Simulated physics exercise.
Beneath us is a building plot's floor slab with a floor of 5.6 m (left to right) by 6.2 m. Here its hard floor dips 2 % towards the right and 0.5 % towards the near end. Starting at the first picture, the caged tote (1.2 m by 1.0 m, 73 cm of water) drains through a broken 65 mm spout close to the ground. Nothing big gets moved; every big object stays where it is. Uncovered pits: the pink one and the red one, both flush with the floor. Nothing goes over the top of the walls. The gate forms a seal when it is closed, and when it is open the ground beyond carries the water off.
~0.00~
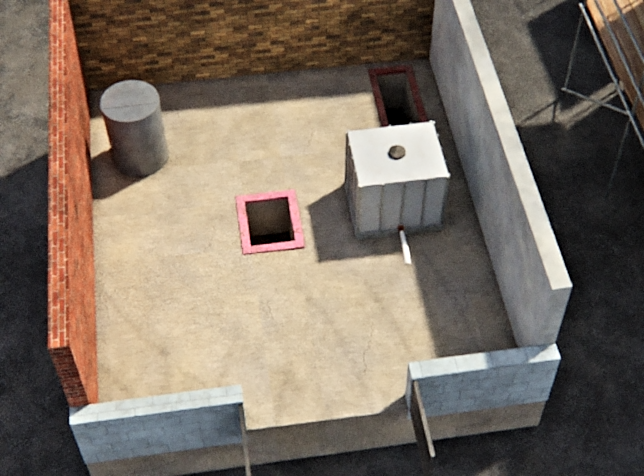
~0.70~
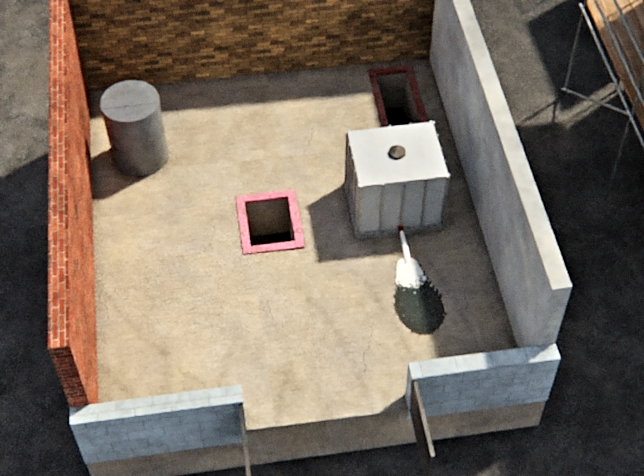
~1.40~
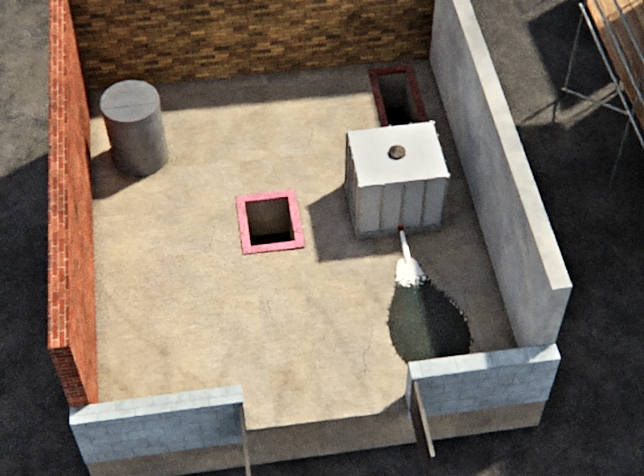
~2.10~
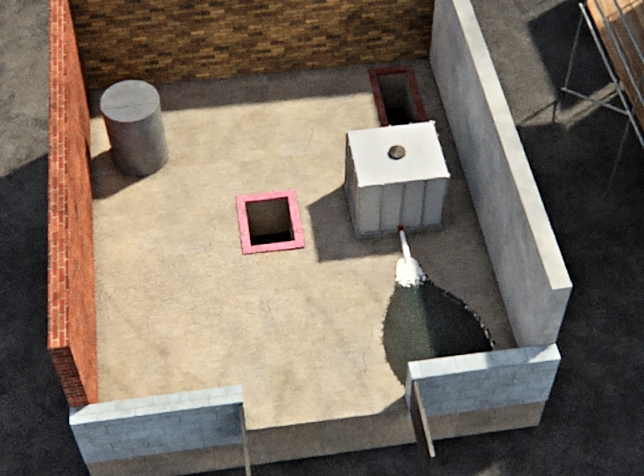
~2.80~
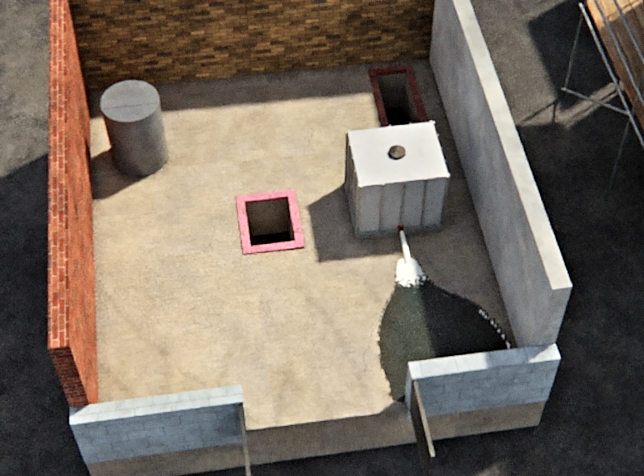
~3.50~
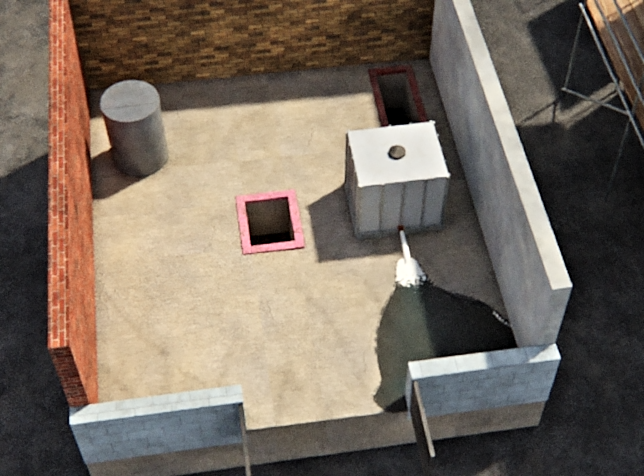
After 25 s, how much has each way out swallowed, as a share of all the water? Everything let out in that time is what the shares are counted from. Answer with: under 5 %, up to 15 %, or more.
The gate takes between 5 and 15 %; the pink pit takes less than 5 %; the red pit takes from 5 to 15 %.
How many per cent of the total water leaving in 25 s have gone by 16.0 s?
Around 30 percent by that point.
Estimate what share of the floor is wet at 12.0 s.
20 %.
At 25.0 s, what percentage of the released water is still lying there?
78 %.
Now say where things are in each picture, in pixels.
The jet has just started at (404, 242); the ground is still dry, in the first picture.
The jet leaves at (404, 242); the sheet reaches (433, 331), 1.7 m away, and wets 0.5 m2, in the second picture.
From the spout at (404, 242) the water has spread over 1.2 m2; its tip is at a hidden place, and it is 0.9 cm deep on average, in the third picture.
From the spout at (404, 242) the water has spread over 1.8 m2; its tip is at a hidden place, and it is 0.9 cm deep on average, in the fourth picture.
From the spout at (404, 242) the water has spread over 2.1 m2; its tip is at a hidden place, and it is 0.9 cm deep on average, in the fifth picture.
From the spout at (404, 242) the water has spread over 2.3 m2; its tip is at a hidden place, and it is 0.9 cm deep on average, in the sixth picture.
After 5.0 s water covers 10 % of the floor and is deepest (5 cm) near (527, 378); gone so far, the gate 0 %, the pink pit 0 %, the red pit 0 %.
After 8.0 s water covers 15 % of the floor and is deepest (6 cm) near (527, 378); gone so far, the gate 2 %, the pink pit 0 %, the red pit 0 %.
After 12.0 s water covers 20 % of the floor and is deepest (6 cm) near (527, 378); gone so far, the gate 4 %, the pink pit 0 %, the red pit 0 %.
After 16.0 s water covers 20 % of the floor and is deepest (6 cm) near (527, 378); gone so far, the gate 5 %, the pink pit 0 %, the red pit 1 %.
After 25.0 s water covers 25 % of the floor and is deepest (6 cm) near (527, 378); gone so far, the gate 10 %, the pink pit 0 %, the red pit 12 %.
